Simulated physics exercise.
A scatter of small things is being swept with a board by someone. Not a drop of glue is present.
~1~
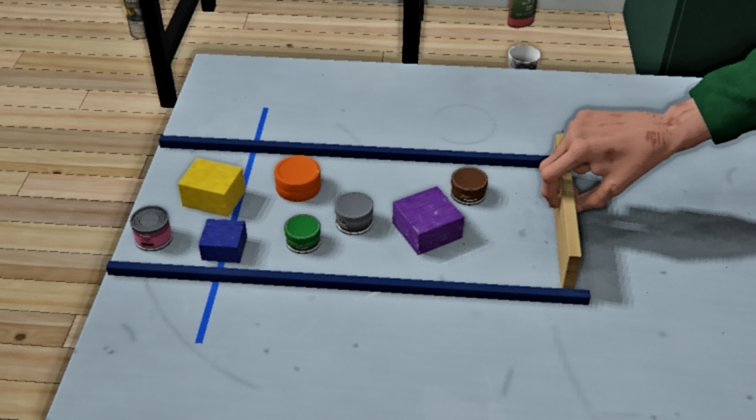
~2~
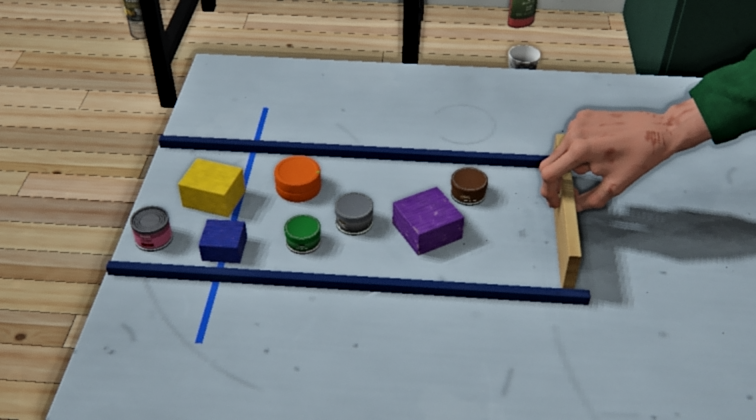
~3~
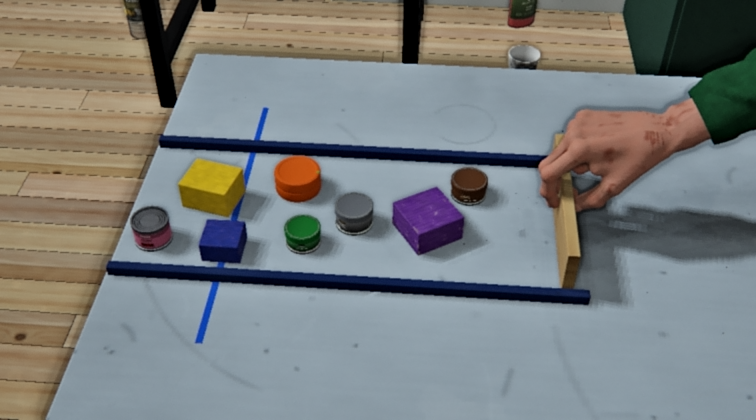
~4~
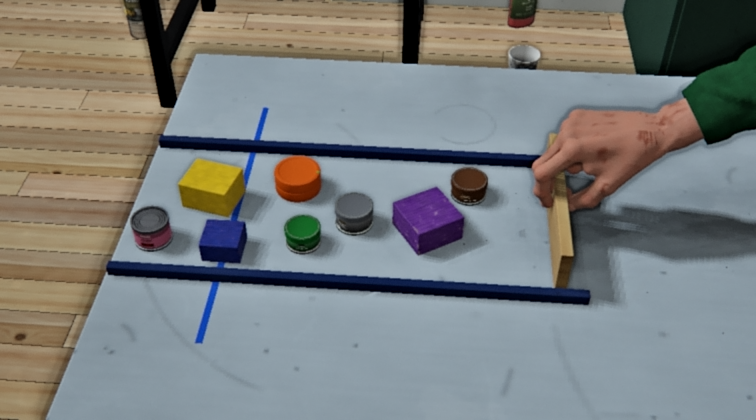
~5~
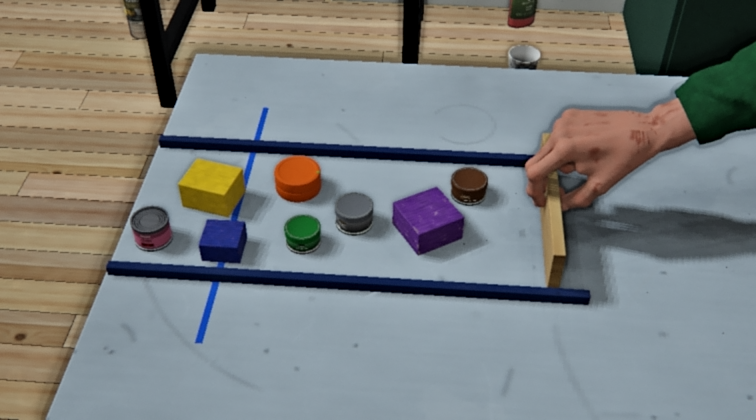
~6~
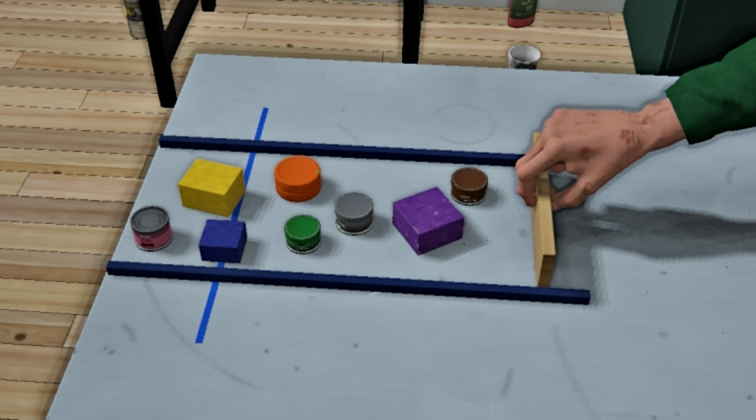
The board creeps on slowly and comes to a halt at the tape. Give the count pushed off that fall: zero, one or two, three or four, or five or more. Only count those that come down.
Ha, every last one stays up there.
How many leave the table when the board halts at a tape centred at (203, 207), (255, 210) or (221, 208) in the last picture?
Try 1: 2; try 2: 0; try 3: 0.
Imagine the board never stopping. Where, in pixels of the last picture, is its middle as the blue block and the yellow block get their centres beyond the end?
I reckon its middle sits around (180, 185) and then around (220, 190).
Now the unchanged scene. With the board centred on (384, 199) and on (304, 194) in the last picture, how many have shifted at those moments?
It comes to 3 for the first spot, 6 for the other.
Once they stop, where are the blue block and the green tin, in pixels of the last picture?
The blue block at (173, 244), the green tin at (210, 233).
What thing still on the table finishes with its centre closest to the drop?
The yellow block is the one.
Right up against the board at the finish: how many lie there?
3 are in contact with it.
Early on, none off yet; pink pot at rest near (152, 229); yellow block at rest near (213, 188); blue block at rest near (223, 241).
Finally, the number that fall off is zero.
